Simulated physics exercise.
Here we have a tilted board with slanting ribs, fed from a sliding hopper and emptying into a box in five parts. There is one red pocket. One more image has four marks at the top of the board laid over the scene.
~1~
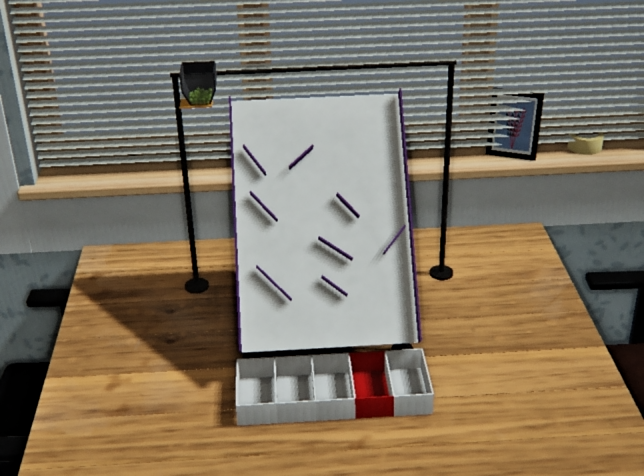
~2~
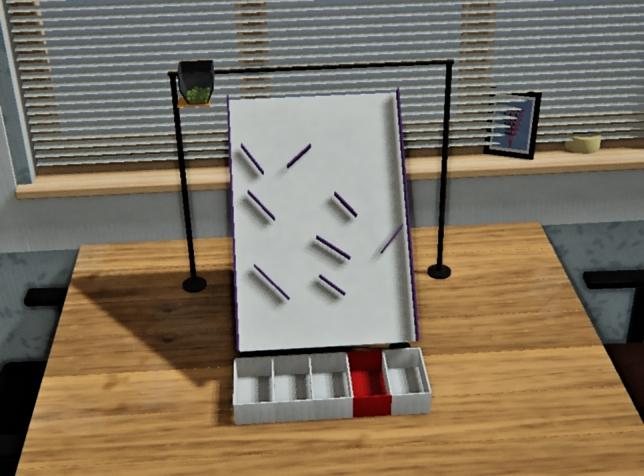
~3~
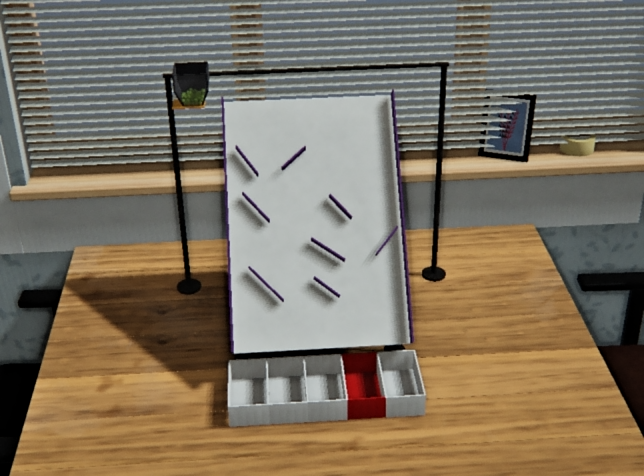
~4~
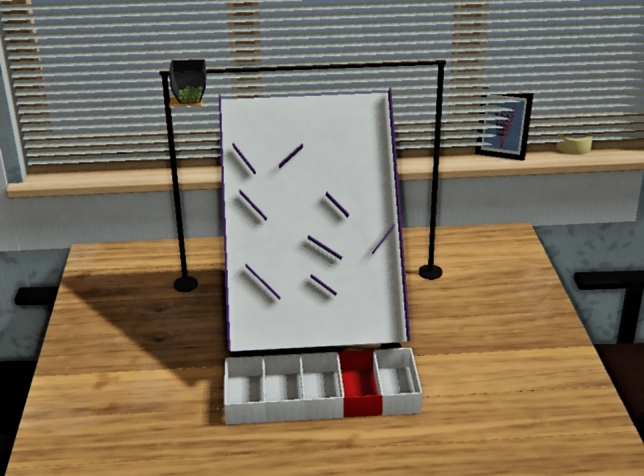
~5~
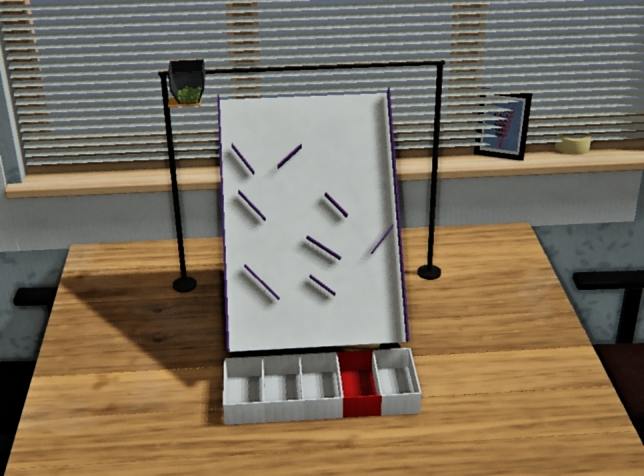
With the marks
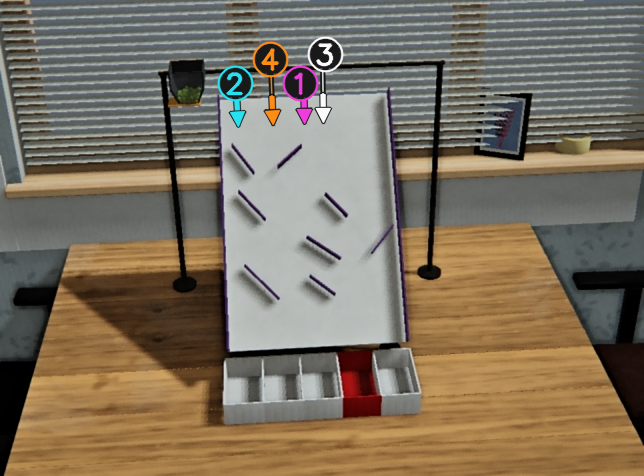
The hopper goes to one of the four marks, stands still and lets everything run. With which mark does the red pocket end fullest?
3 works best here.
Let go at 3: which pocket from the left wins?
It is the fourth one.
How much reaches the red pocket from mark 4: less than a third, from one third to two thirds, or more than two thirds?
Less than a third.
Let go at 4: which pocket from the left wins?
The third.
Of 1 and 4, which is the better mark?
That is mark 1.
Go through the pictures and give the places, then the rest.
In the first frame, hopper (200, 95), dried peas, door shut.
In the second frame, ribs (241, 143) to (263, 171), (287, 165) to (311, 144), (248, 190) to (275, 218).
In the third frame, ribs (330, 194) to (352, 217), (311, 237) to (345, 259), (377, 253) to (398, 226).
In the fourth frame, ribs (246, 264) to (280, 298), (311, 274) to (337, 294).
In the fifth frame, red pocket (362, 405), number 4 of 5 from the left.
On the marked copy, mark 1 meets the board at (304, 118); mark 2 meets the board at (238, 121); mark 3 meets the board at (323, 117); mark 4 meets the board at (272, 119).
With 1, roughly a third in the red pocket, roughly half in other pockets, about a tenth outside the box.
With 2, not one piece in the red pocket, roughly two thirds in other pockets, roughly a quarter outside the box.
With 3, roughly half in the red pocket, roughly a third in other pockets, about a tenth outside the box.
With 4, about a tenth in the red pocket, roughly two thirds in other pockets, roughly a quarter outside the box.
